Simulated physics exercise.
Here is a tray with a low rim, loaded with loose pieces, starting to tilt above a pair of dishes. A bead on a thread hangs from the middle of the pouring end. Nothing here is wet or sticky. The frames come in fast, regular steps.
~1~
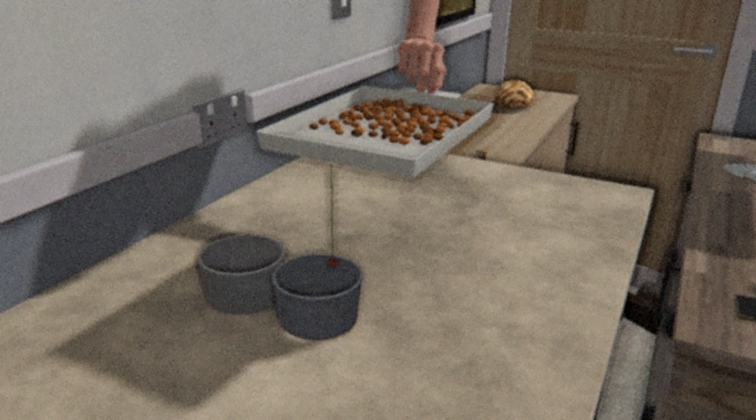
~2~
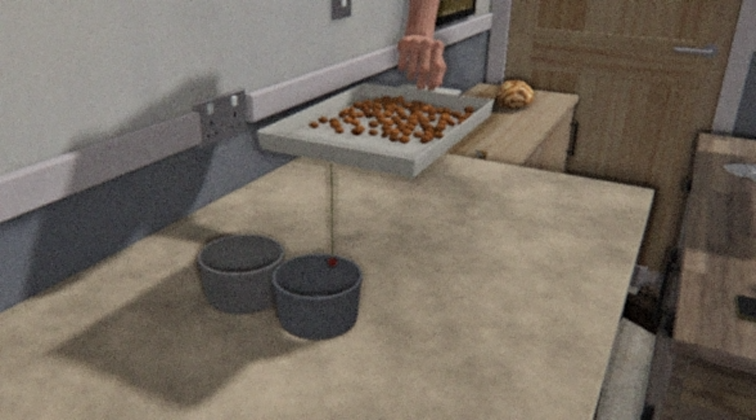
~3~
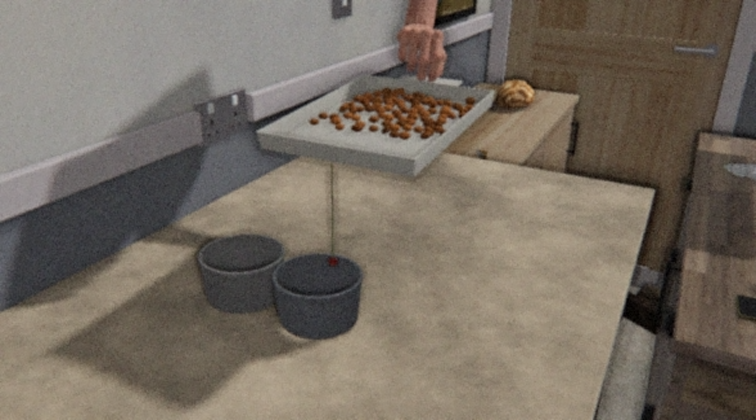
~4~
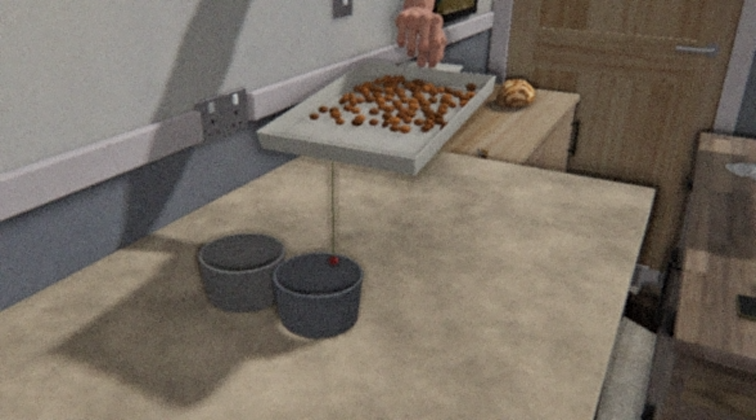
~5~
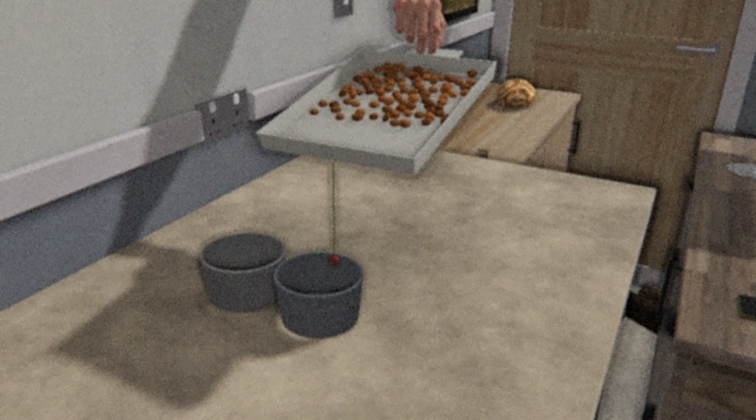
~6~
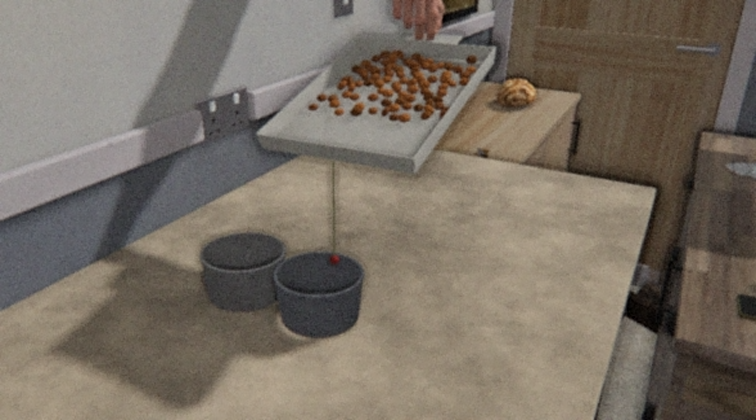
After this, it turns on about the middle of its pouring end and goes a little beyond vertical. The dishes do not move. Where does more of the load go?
More goes to the right-hand dish.
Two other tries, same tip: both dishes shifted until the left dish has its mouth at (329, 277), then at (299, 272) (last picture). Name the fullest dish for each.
The first try: The left one. The second: The left one.
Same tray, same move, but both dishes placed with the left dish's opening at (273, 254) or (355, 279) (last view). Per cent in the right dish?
The first gives 10 %, the second 0 %.
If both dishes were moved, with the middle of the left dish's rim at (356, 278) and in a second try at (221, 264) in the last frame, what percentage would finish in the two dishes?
First some 10, then 70 per cent.
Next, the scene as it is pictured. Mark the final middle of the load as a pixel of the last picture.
Near (279, 342).
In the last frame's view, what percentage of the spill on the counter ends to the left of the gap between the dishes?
Roughly 60 in a hundred.
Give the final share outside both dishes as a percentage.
Some 70 per cent.
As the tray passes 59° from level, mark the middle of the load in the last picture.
At about (322, 138).
Shortly afterwards, tray tipped steeply; all but a few on the tray; a little in the air.
Next, tray tipped right over; near two thirds on the tray; a little in the right dish; near a quarter outside both; a little in the air.
Some moments later, tray tipped past a quarter turn; near a quarter in the right dish; a little in the left dish; near two thirds outside both.
In the end, tray tipped past a quarter turn; near a quarter in the right dish; a little in the left dish; near two thirds outside both.
